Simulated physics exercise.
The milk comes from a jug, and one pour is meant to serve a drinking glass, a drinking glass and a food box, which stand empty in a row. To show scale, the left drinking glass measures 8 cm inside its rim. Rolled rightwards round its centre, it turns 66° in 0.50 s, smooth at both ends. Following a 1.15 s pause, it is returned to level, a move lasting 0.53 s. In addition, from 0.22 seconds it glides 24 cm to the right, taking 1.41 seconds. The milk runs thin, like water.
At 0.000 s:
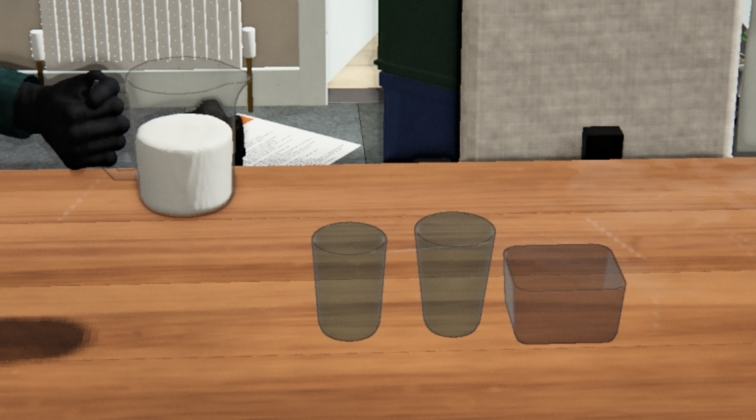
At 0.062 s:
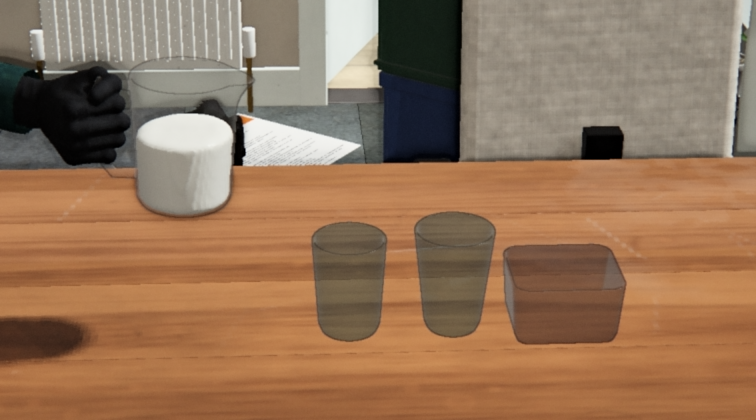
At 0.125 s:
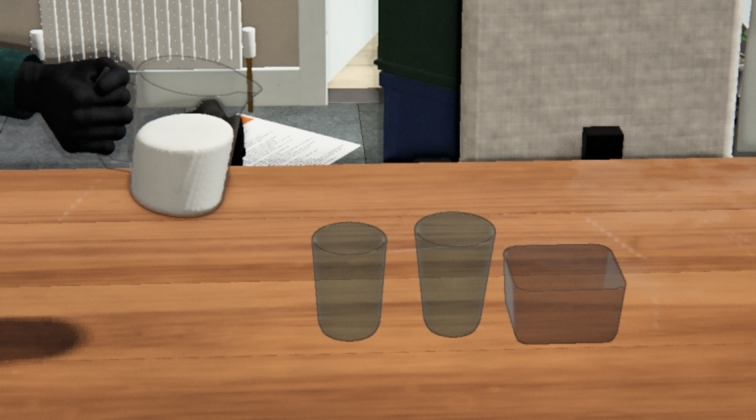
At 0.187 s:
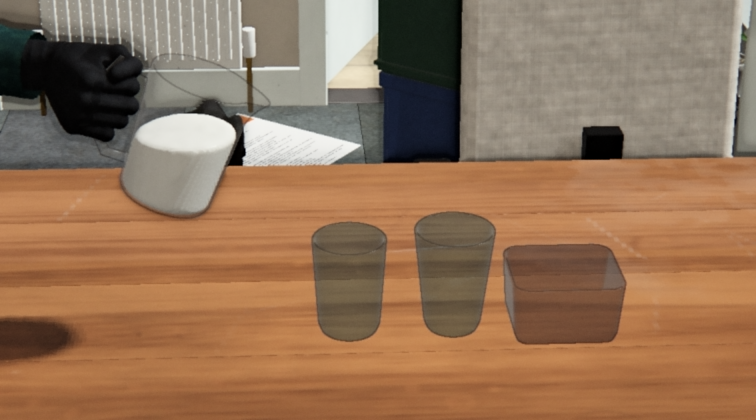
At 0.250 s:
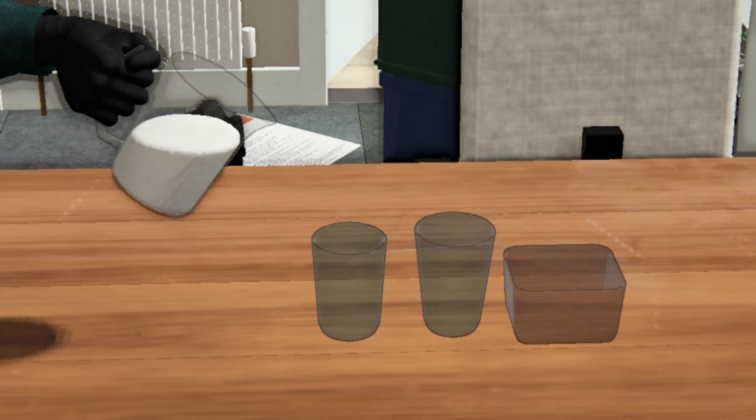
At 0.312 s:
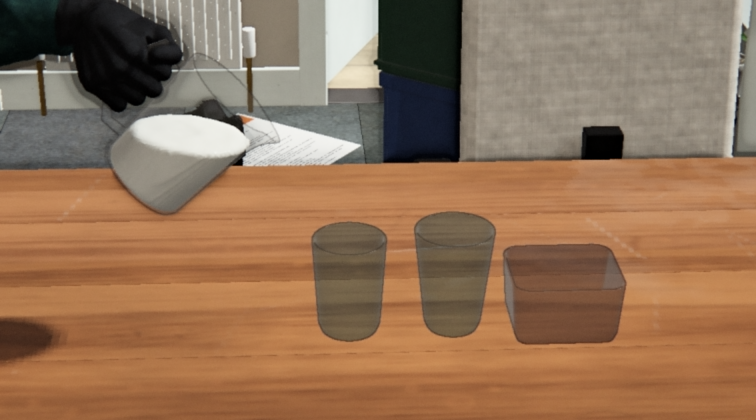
A clear jug of milk tilting steadily rightwards beside a black-gloved hand, with two empty glasses and a food box standing still.
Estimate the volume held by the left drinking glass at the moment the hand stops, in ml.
Roughly 55 ml.
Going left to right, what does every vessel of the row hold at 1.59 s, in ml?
About 60 ml in the left, 80 ml in the middle and 60 ml in the right.
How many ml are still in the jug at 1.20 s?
Some 350 ml are still held at that time.
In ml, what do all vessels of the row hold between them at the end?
Some 240 ml.
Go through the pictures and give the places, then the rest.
The first picture shows tilt 0°; pouring edge (252, 76); surface from (146, 129) to (220, 127); the left drinking glass's rim runs from (313, 241) to (386, 239); the middle drinking glass's rim runs from (416, 232) to (494, 230); the right food box's rim runs from (509, 270) to (618, 268).
The second picture shows tilt 2°; pouring edge (255, 79); surface from (146, 130) to (221, 126).
The third picture shows tilt 10°; pouring edge (262, 88); surface from (145, 132) to (227, 128).
The fourth picture shows tilt 20°; pouring edge (271, 102); surface from (138, 134) to (225, 128).
The fifth picture shows tilt 33°; pouring edge (277, 121); surface from (125, 146) to (230, 131).
The sixth picture shows tilt 46°; pouring edge (281, 140); surface from (123, 139) to (239, 137).
By 0.82 s the tilt is 66° and from the left they hold 55 ml, 0 ml, 0 ml, the jug 430 ml, and 10 ml is on the table top.
By 1.20 s the tilt is 66° and from the left they hold 55 ml, 75 ml, 0 ml, the jug 350 ml, and 75 ml is on the table top.
By 1.59 s the tilt is 66° and from the left they hold 55 ml, 85 ml, 55 ml, the jug 280 ml, and 75 ml is on the table top.
By 2.02 s the tilt is 14° and from the left they hold 55 ml, 85 ml, 95 ml, the jug 260 ml, and 80 ml is on the table top.
At rest from the left they hold 55 ml, 85 ml, 100 ml, the jug 260 ml, and 85 ml is on the table top.
